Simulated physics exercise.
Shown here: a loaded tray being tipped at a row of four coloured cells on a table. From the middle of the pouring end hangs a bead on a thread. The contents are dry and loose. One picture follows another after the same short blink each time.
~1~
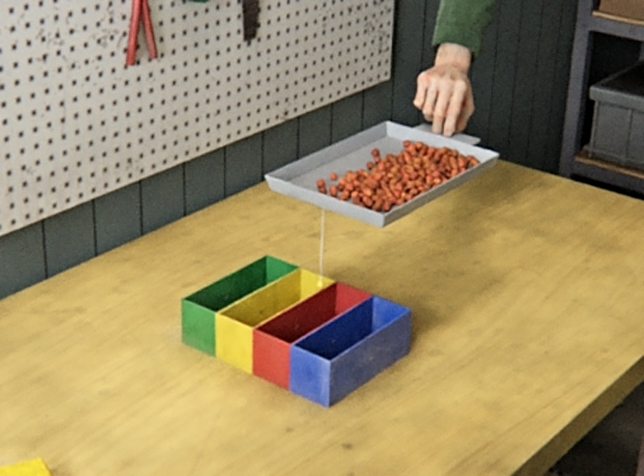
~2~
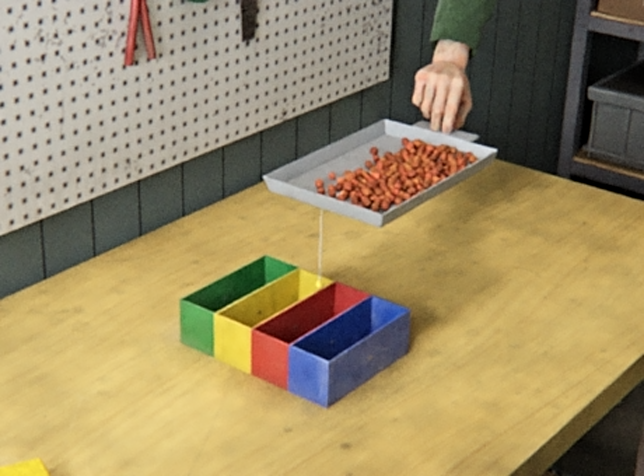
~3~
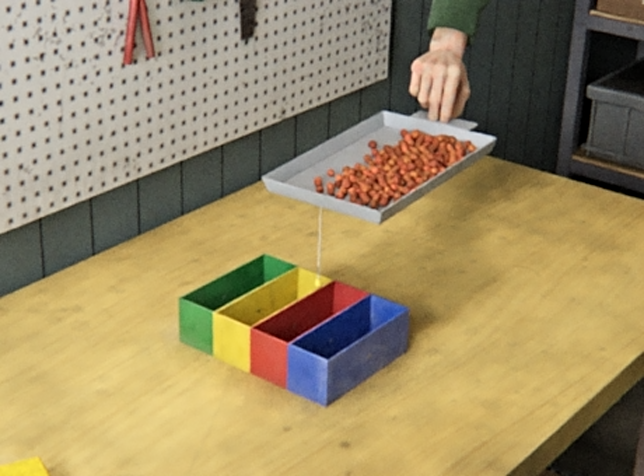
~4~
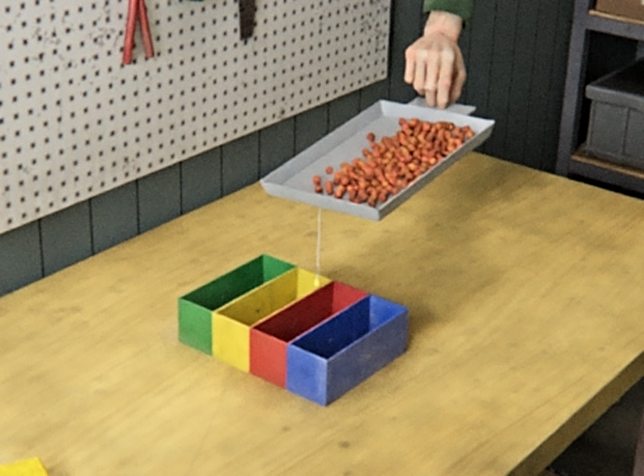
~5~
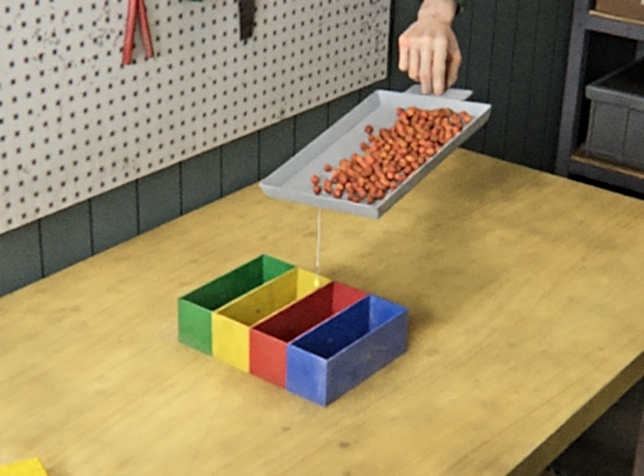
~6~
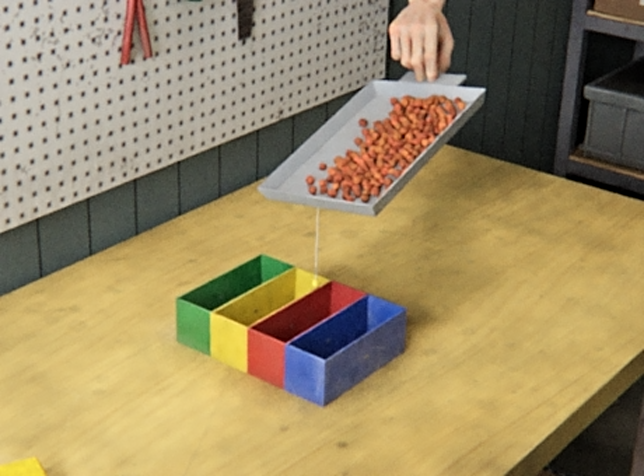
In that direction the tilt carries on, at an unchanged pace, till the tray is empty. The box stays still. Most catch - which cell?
Cell: Green.
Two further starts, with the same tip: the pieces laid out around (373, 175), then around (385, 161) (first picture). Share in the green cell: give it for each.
In order, about 60 and 70 in a hundred.
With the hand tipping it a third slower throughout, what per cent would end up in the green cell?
That works out at roughly 60 per cent.
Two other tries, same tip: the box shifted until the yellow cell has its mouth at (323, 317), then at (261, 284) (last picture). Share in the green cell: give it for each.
You'd get 10 in a hundred the first time and 30 in a hundred the second.
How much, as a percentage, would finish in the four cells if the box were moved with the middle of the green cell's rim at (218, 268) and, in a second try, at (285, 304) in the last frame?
Some 100 and then some 10 per cent.
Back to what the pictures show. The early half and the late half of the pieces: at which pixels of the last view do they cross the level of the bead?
Roughly at (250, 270) first, and then at (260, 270).
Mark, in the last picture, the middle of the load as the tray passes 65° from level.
Somewhere about pixel (298, 169).
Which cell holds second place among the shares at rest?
That would be the cell in yellow, just behind the top one.
Soon after the last picture, tray tipped steeply; most on the tray; a stray few in the green cell; a small part falling or outside the box.
A little later, tray tipped past a quarter turn; a small part on the tray; about half in the green cell; about a quarter in the yellow cell; about a quarter falling or outside the box.
Later still, tray tipped past a quarter turn; about two thirds in the green cell; about a quarter in the yellow cell; a small part falling or outside the box.
At rest, tray tipped past a quarter turn; about two thirds in the green cell; about a quarter in the yellow cell; none in the blue cell; none in the red cell; a small part outside the box.
